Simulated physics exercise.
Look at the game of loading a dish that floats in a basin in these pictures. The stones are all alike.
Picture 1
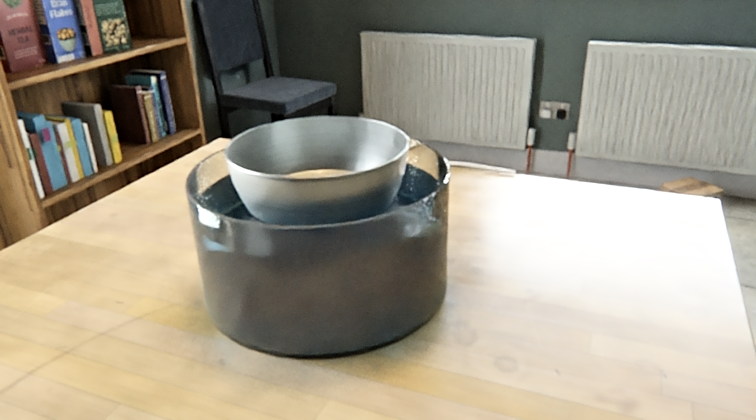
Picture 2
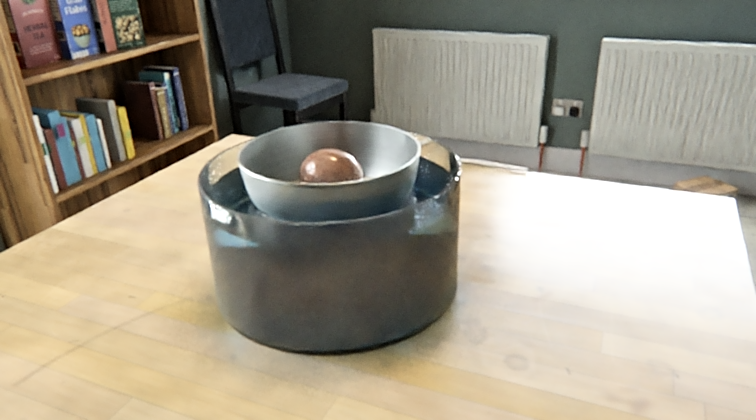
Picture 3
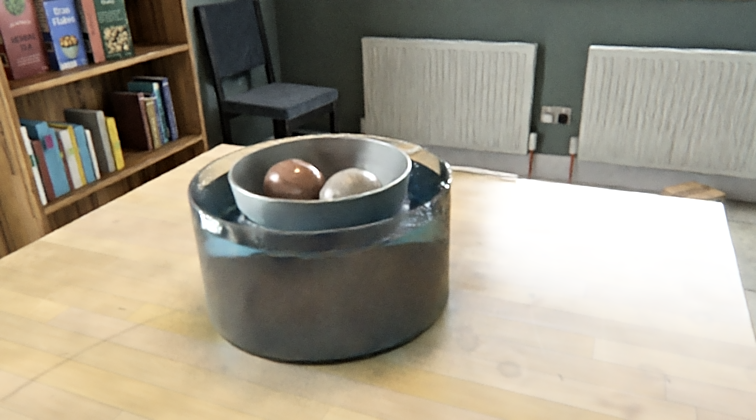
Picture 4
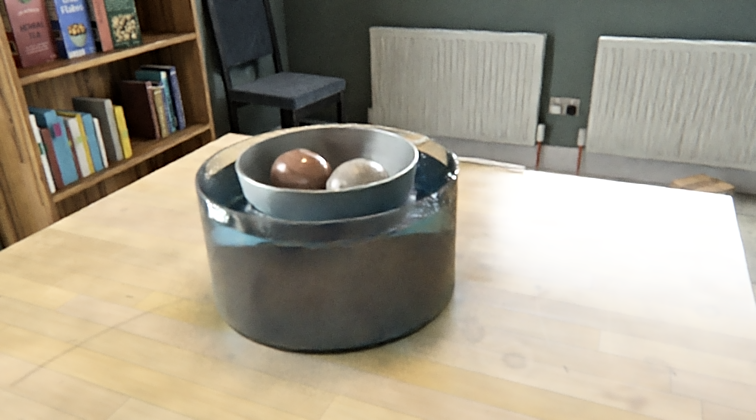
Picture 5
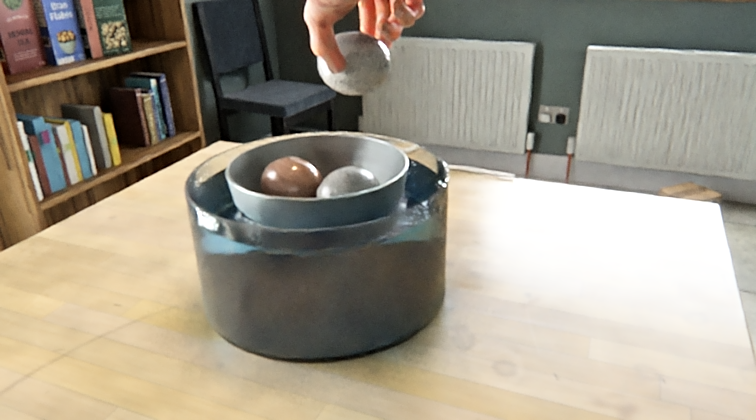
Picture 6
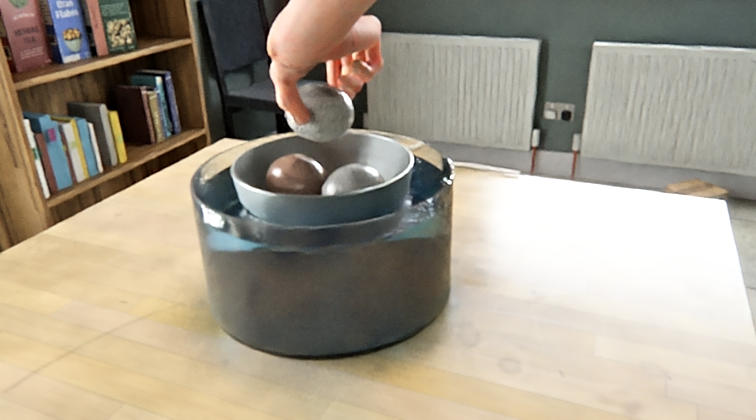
To begin with, an empty grey dish floats high in a dark basin of water on a wooden table. A brown ball-like stone appears in it, then a greyish one beside it, and the dish sits lower. A hand then brings another grey stone in above the dish and lowers it closer.
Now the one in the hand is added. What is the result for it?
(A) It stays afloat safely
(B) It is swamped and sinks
A.
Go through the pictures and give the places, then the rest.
Dish (318, 145) empty; most of its side above the surface, in the first frame.
Dish (330, 150) with one aboard; about two thirds of its side above the surface, in the second frame.
Dish (321, 167) with two aboard; about half of its side above the surface, in the third frame.
Dish (328, 157) with two aboard; about half of its side above the surface, in the fourth frame.
Dish (318, 164) with two aboard; about half of its side above the surface; the next stone in the hand at (354, 63), in the fifth frame.
Dish (323, 162) with two aboard; about half of its side above the surface; the next stone in the hand at (320, 113), in the sixth frame.
A moment on, the stone is in and the dish dips.
Further on, it steadies; about a third of its side above the surface.
When it is over, the dish floats; about a third of its side above the surface.
